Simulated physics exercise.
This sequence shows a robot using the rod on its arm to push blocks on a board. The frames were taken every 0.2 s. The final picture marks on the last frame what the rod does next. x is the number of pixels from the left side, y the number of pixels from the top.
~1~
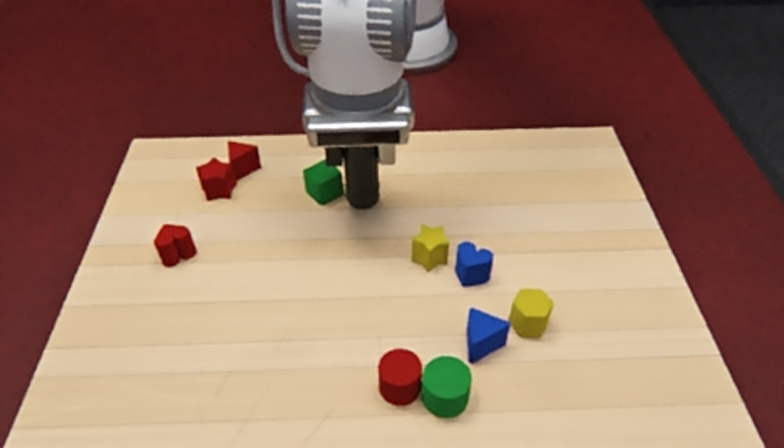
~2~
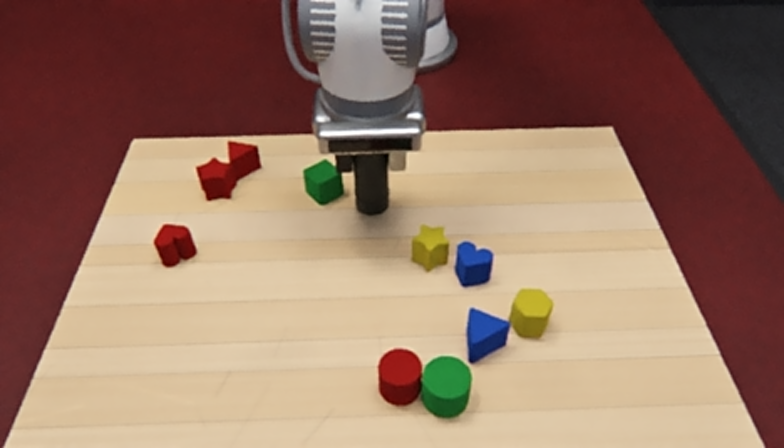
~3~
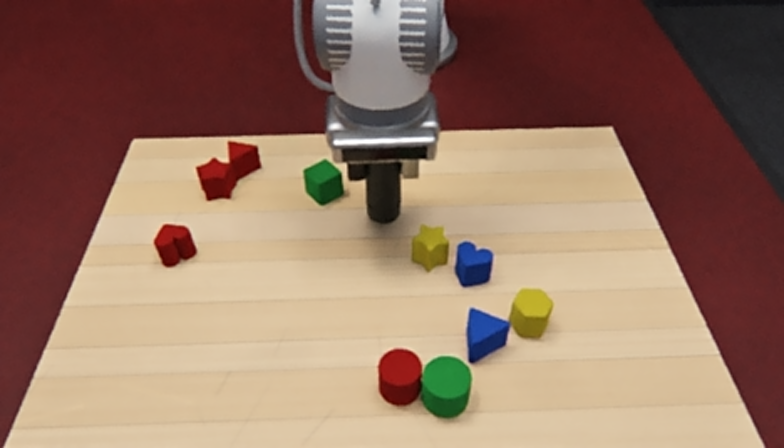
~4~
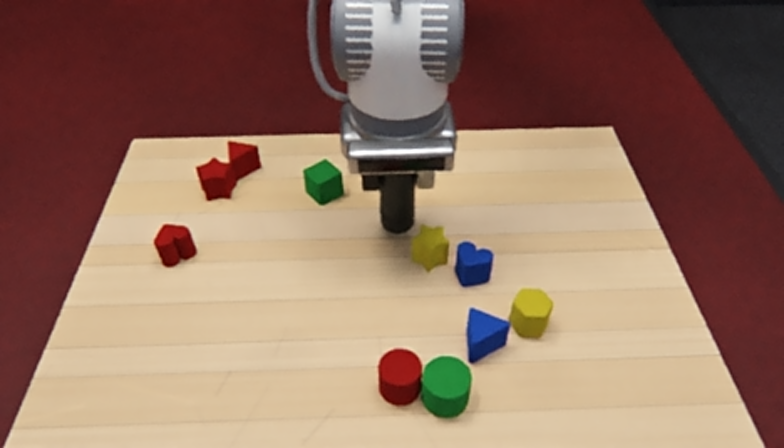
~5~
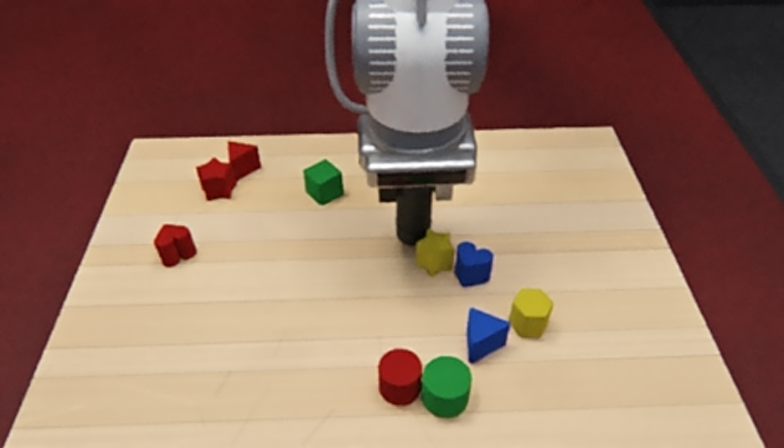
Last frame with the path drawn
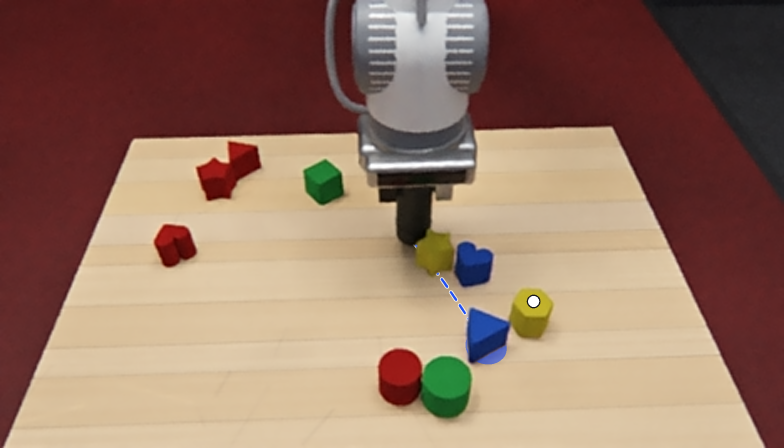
At first, the robot arm's dark rod stands beside the green cube near the back of a wooden board scattered with colored blocks. It moves right and toward the viewer, leaving the cube behind, then reaches the yellow star and nudges it slightly toward the blue heart.
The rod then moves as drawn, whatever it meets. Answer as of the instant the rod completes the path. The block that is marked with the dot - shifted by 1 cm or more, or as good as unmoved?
The block that is marked with the dot will be pushed away from where it stands.
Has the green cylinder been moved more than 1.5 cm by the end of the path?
No, that is not how it ends up.
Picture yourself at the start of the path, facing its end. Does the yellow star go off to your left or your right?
Answer: Left.
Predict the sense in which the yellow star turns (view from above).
Top view: Counterclockwise.
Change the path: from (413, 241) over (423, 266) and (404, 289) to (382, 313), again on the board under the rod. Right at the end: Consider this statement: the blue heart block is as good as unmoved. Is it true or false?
This is false.
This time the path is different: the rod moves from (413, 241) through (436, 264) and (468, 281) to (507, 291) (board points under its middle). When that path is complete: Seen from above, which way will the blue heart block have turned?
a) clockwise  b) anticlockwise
b (anticlockwise)
Path on the board, from (413, 241) over (449, 289) to (486, 347); the dot is on the yellow hexagon.
On the path given first. One third of the way, rod (438, 266); yellow star (466, 273); blue heart block (500, 269), turned 25° anticlockwise.
Two thirds of the way, rod (462, 301); yellow star (503, 301), turned 45° anticlockwise; blue heart block (519, 276), turned 60° anticlockwise; yellow hexagon (544, 305), turned 25° clockwise.
At the end, rod (487, 340); yellow star (526, 321), turned 110° anticlockwise; green cylinder in place; blue heart block (519, 276), turned 60° anticlockwise; blue triangular piece (510, 362); yellow hexagon (557, 305).
